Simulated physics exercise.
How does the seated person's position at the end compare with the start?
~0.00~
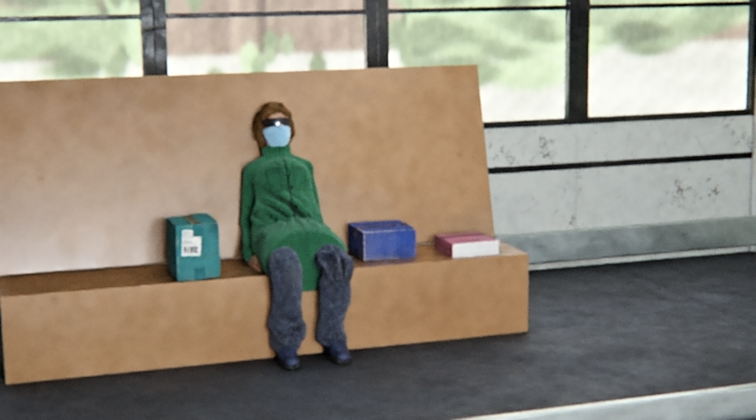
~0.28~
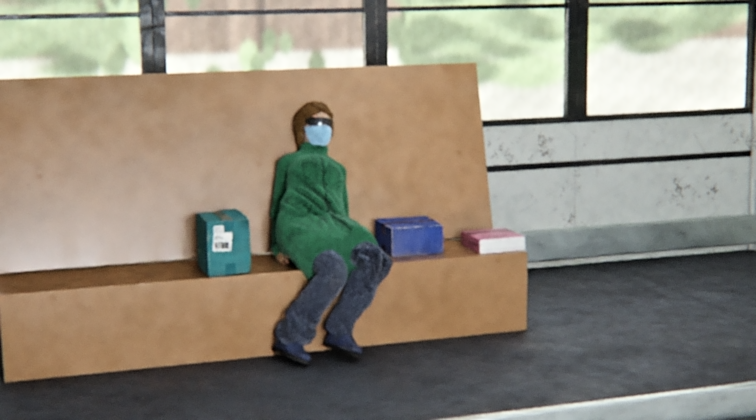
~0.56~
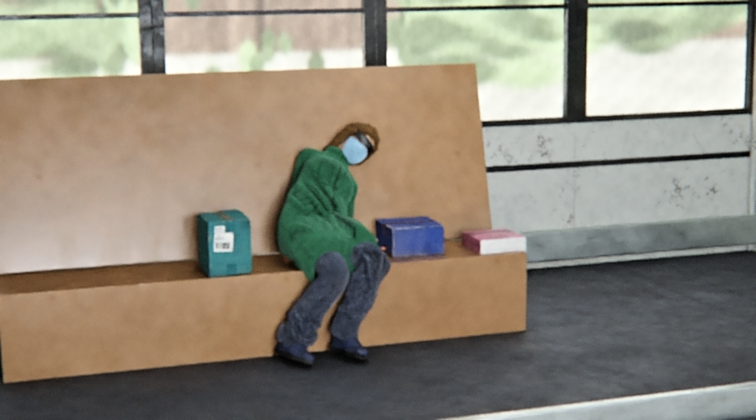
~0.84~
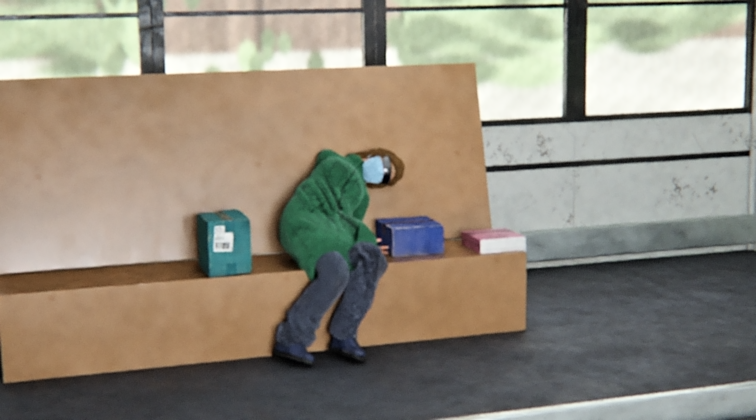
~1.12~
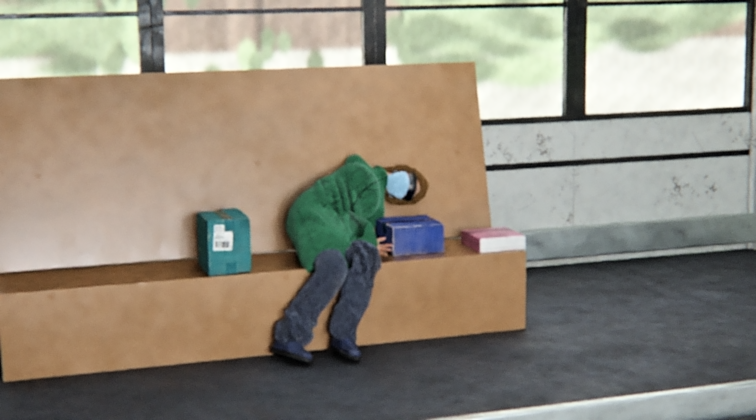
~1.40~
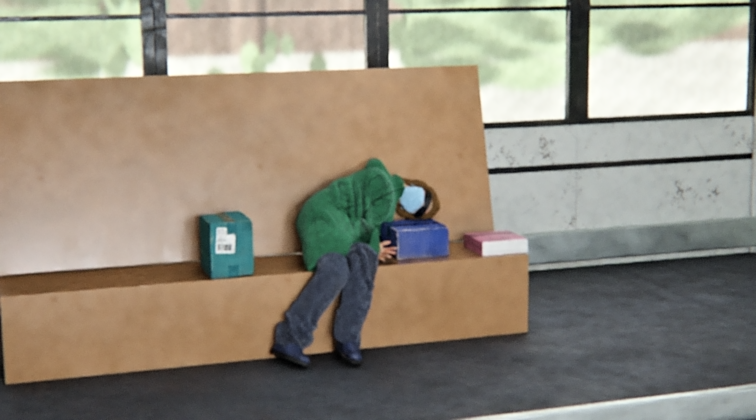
At the start the person sits upright between the teal and blue boxes. By the end they are farther right and lower, bent over with their head down by the blue box.
A masked person in green slides right along a bench and slumps over a blue box.
